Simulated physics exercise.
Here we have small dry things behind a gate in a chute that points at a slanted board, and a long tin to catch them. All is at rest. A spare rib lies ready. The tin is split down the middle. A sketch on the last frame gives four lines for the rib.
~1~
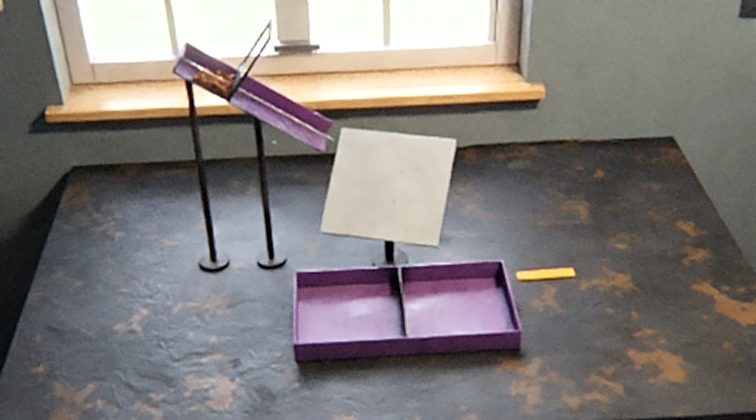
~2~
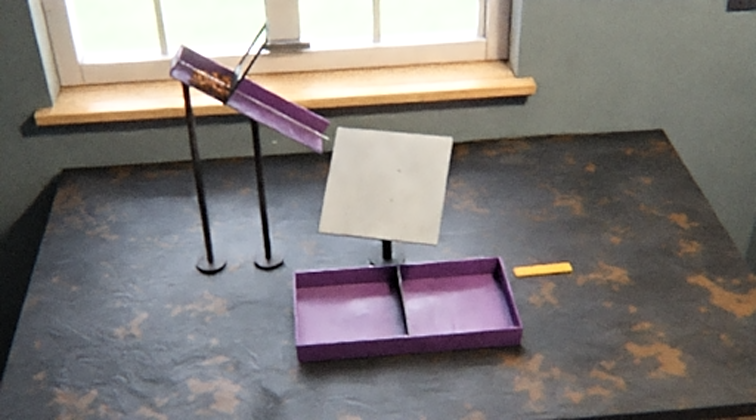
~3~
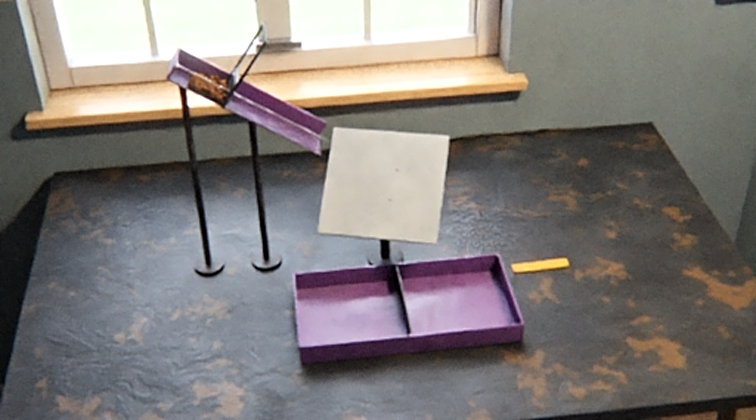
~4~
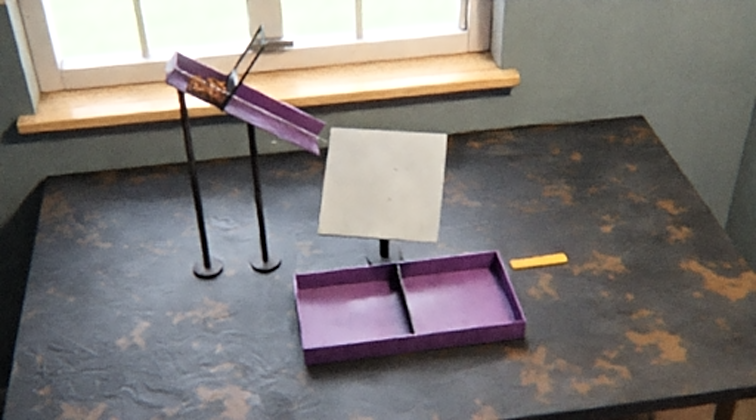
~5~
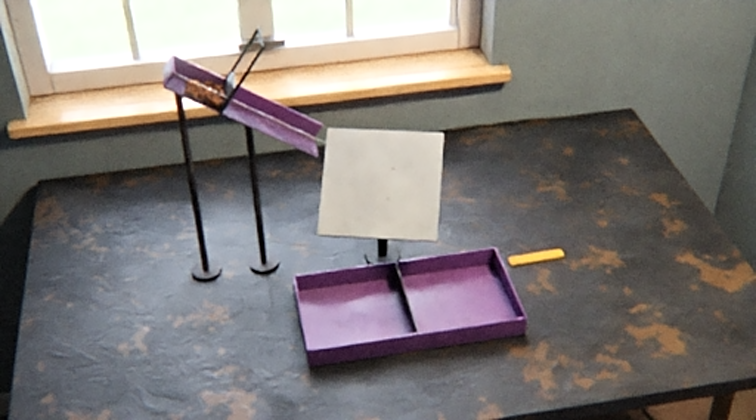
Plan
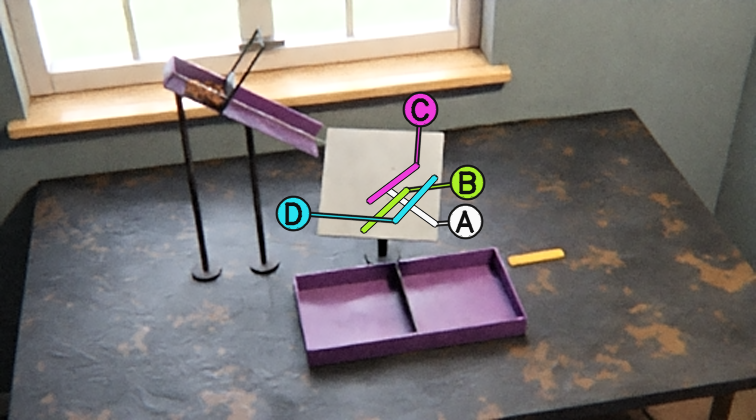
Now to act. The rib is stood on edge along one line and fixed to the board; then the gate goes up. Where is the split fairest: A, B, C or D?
I would pick line A.
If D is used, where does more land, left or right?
The left half.
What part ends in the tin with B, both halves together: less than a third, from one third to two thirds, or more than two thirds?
More than two thirds.
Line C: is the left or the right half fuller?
The left half.
On the marked copy, line A from (388, 190) to (435, 223); line B from (406, 190) to (363, 230); line C from (416, 166) to (369, 200); line D from (434, 178) to (395, 220).
With A, of what is caught, about half in the left half, about half in the right.
With B, of what is caught, most in the left half, a small part in the right.
With C, of what is caught, nearly all in the left half, a small part in the right.
With D, of what is caught, nearly all in the left half, a small part in the right.
